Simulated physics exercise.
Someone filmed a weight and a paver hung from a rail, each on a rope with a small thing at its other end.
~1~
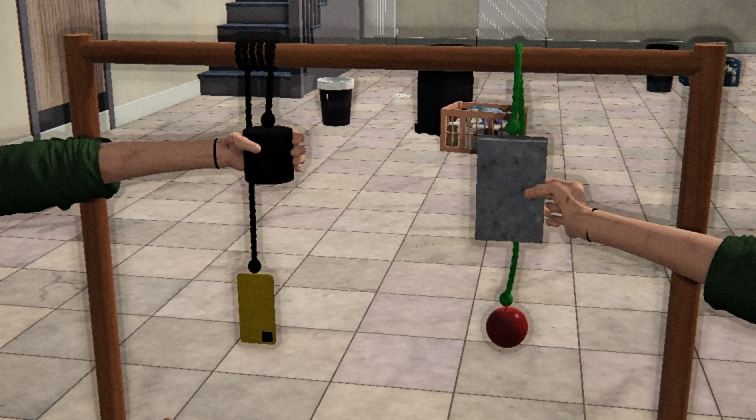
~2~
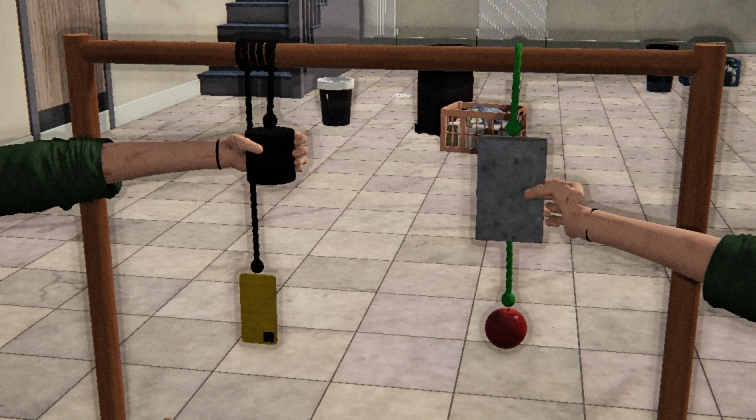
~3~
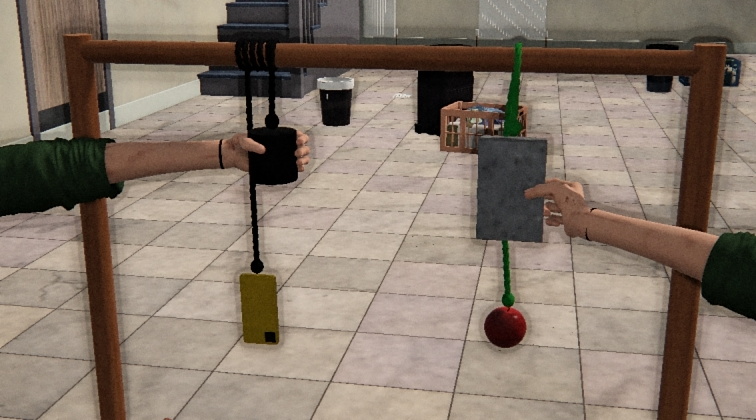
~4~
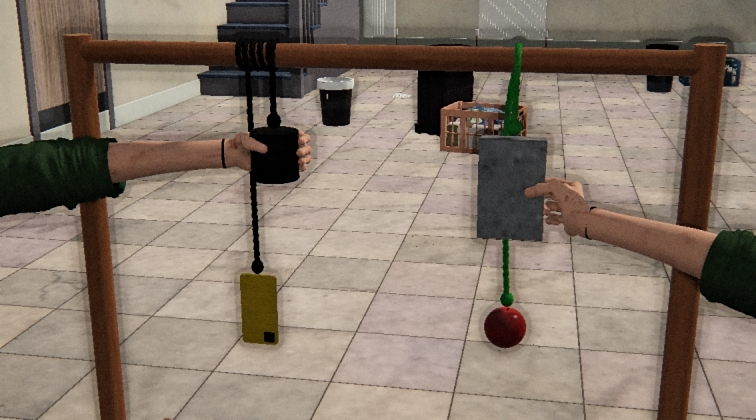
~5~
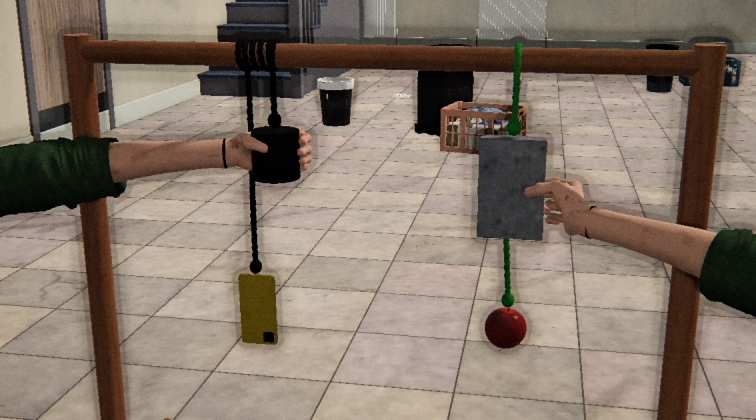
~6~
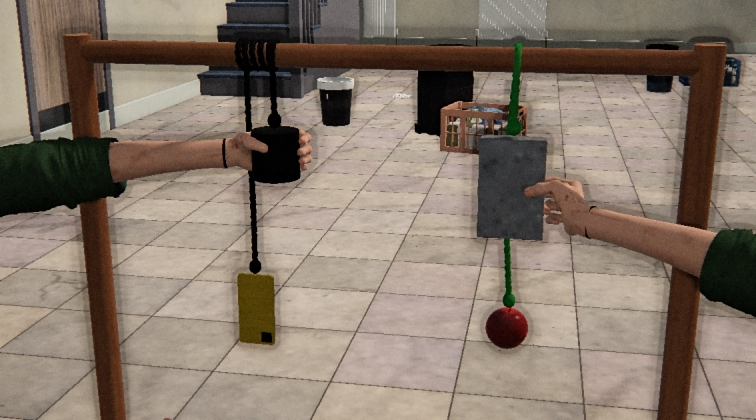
Two hands hold a black cylinder and a gray slab nearly still on ropes over a rail.
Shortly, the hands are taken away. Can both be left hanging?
In the end the weight remains in place. The paver goes down.
Then, 0.46 s on from there, weight off the floor near (275, 152); paver dropping.
Then, 0.88 s on from there, weight off the floor near (275, 151); paver on the floor.
In the end, weight off the floor near (274, 151); paver on the floor. The weight stays hanging and the paver drops.
